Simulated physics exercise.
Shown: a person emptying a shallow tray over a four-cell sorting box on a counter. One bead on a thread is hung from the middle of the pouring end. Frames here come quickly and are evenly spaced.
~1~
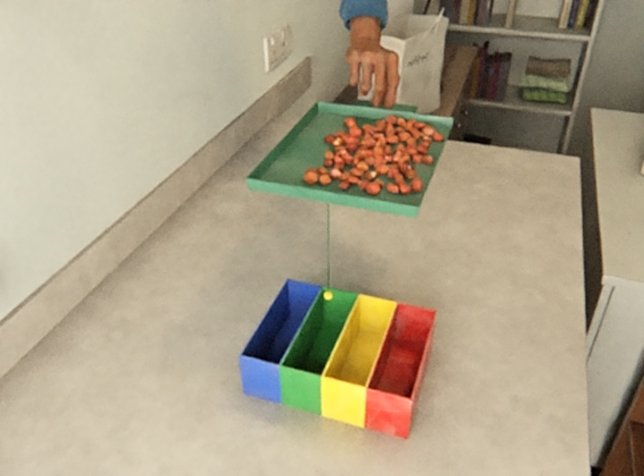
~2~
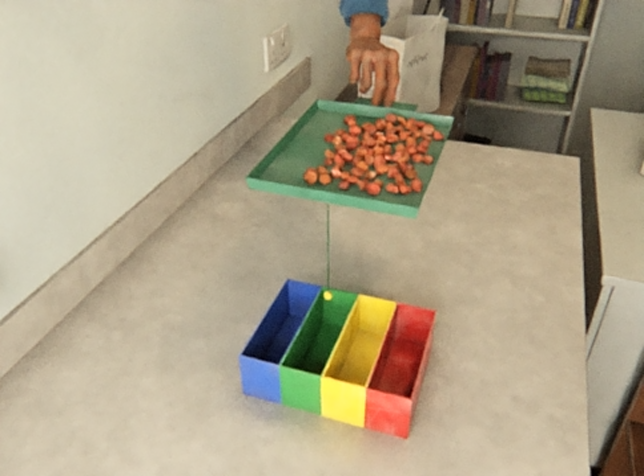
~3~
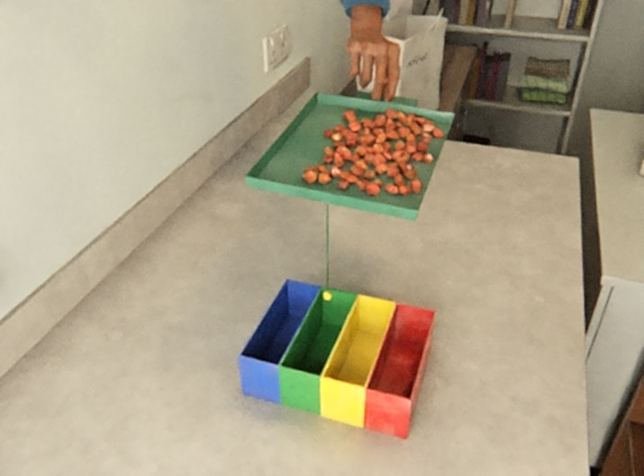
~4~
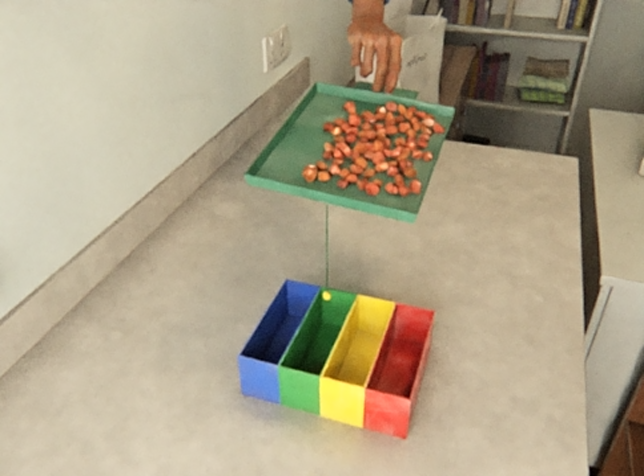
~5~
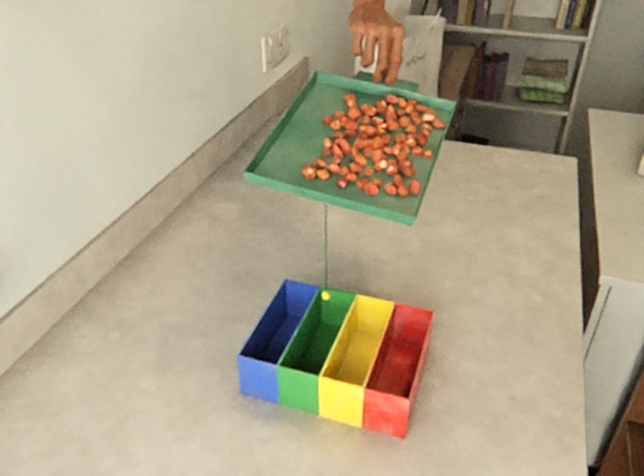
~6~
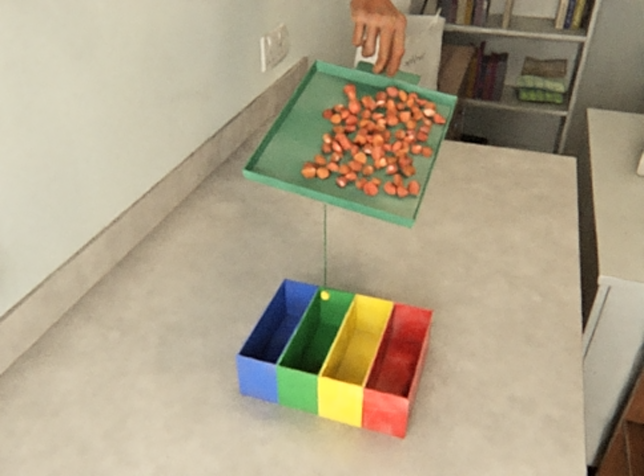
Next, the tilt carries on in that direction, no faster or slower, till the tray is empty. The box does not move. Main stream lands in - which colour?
Red cell.
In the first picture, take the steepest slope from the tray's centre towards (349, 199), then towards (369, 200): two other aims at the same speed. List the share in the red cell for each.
I'd say roughly 30 percent with the first slope, 40 percent with the other.
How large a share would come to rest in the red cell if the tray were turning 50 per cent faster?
I'd put it near 60 per cent.
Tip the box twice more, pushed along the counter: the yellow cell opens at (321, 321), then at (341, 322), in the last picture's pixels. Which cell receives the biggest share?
Result 1: Red; result 2: That red cell.
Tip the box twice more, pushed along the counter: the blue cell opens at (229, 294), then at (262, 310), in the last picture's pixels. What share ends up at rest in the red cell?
Close to 0 in a hundred, then close to 60 in a hundred.
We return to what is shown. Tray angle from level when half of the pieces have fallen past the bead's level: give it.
That happens at close to 95 degrees.
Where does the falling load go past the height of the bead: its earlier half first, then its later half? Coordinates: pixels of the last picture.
Around (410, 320) at first; around (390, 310) after that.
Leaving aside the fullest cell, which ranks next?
The yellow one.
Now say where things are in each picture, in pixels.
In the first picture, corners of the pouring end at (249, 177) and (417, 205), level; middle of the load at (377, 151), bits of crushed brick; bead on its thread at (329, 295); blue cell at (261, 376); green cell at (301, 387); yellow cell at (343, 398); red cell at (388, 410).
In the second picture, corners of the pouring end at (249, 177) and (417, 206), level; middle of the load at (377, 150).
In the third picture, corners of the pouring end at (248, 175) and (416, 209), tipped barely, lowest at the right corner; middle of the load at (377, 147).
In the fourth picture, corners of the pouring end at (248, 173) and (415, 212), tipped a little, lowest at the right corner; middle of the load at (377, 143).
In the fifth picture, corners of the pouring end at (247, 171) and (414, 216), tipped a little, lowest at the right corner; middle of the load at (377, 139).
In the sixth picture, corners of the pouring end at (246, 168) and (413, 219), tipped clearly, lowest at the right corner; middle of the load at (377, 135); blue cell at (258, 376); green cell at (298, 387); yellow cell at (340, 398); red cell at (384, 410).
Soon, tray tipped steeply; nearly all on the tray; a stray few falling or outside the box.
A while on, tray tipped past a quarter turn; a small part on the tray; about half in the red cell; about a quarter in the yellow cell; a small part falling or outside the box.
Towards the end, tray tipped past a quarter turn; about two thirds in the red cell; about a quarter in the yellow cell; a small part falling or outside the box.
Finally, tray tipped past a quarter turn; about two thirds in the red cell; about a quarter in the yellow cell; none in the green cell; none in the blue cell; a small part outside the box.
